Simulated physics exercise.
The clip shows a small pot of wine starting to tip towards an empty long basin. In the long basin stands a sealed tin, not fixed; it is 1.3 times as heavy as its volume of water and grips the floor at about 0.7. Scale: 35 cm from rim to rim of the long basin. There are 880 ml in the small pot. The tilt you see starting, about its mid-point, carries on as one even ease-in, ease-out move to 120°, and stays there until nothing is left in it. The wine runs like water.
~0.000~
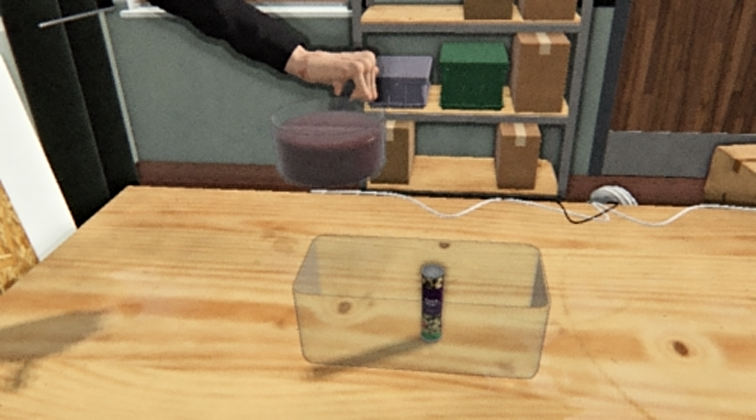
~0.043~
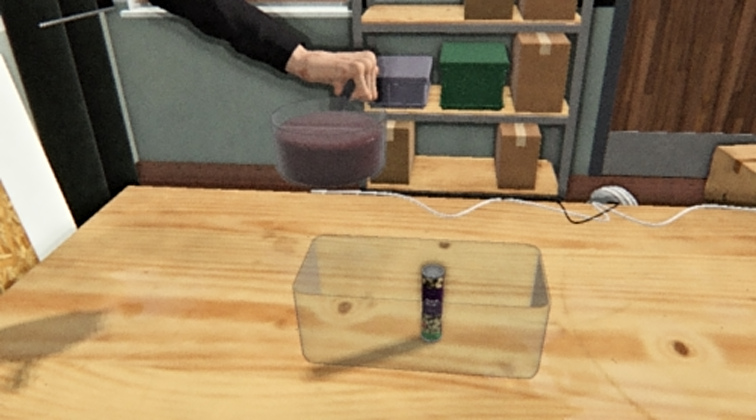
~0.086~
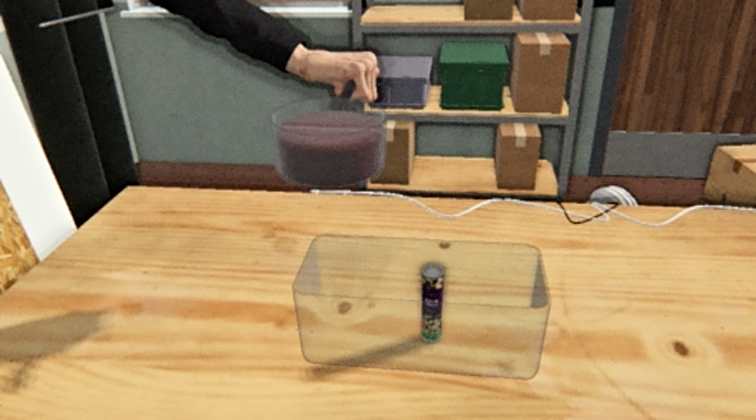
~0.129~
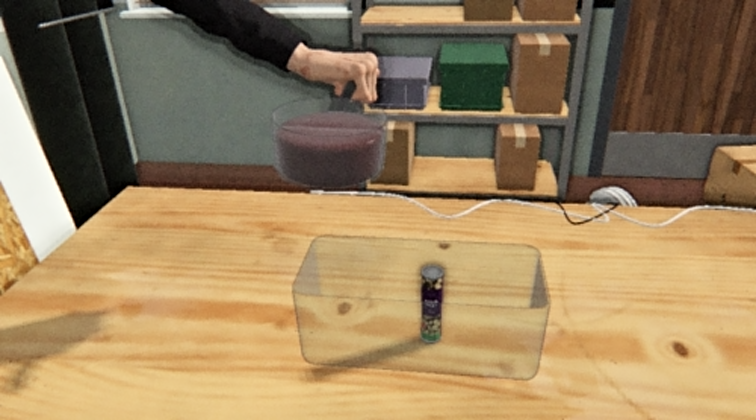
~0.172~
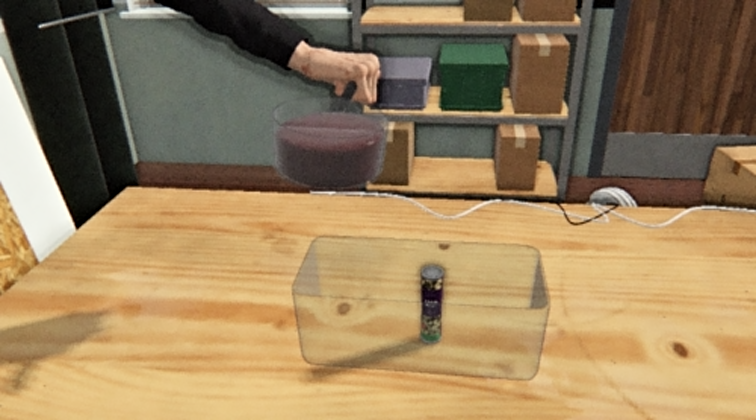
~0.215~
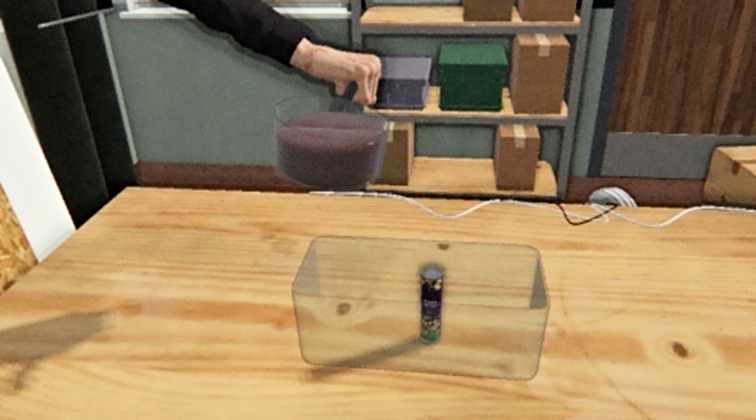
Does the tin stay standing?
The tin remains upright.
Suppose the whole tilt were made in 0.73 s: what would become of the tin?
The tin keeps standing.
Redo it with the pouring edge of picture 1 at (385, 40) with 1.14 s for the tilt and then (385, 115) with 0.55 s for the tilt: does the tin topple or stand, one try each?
First it remains upright; then it topples.
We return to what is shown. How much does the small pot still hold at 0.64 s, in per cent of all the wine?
Some 52 per cent.
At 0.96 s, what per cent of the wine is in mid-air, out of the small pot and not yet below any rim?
Near 12 in a hundred.
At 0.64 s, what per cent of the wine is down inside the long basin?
Near 9 in a hundred.
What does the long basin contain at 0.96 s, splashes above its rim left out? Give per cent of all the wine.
Some 84 per cent.
By 0.64 s the tilt is 72° and 51 per cent is still to pour; the tin stands where it began.
By 0.96 s the tilt is 112° and 5 per cent is still to pour; the tin stands where it began.
By 1.28 s the tilt is 120° and 0 per cent is still to pour; the tin stands where it began.
By 1.64 s the tilt is 120° and 0 per cent is still to pour; the tin stands where it began.
At rest the tin stands where it began.
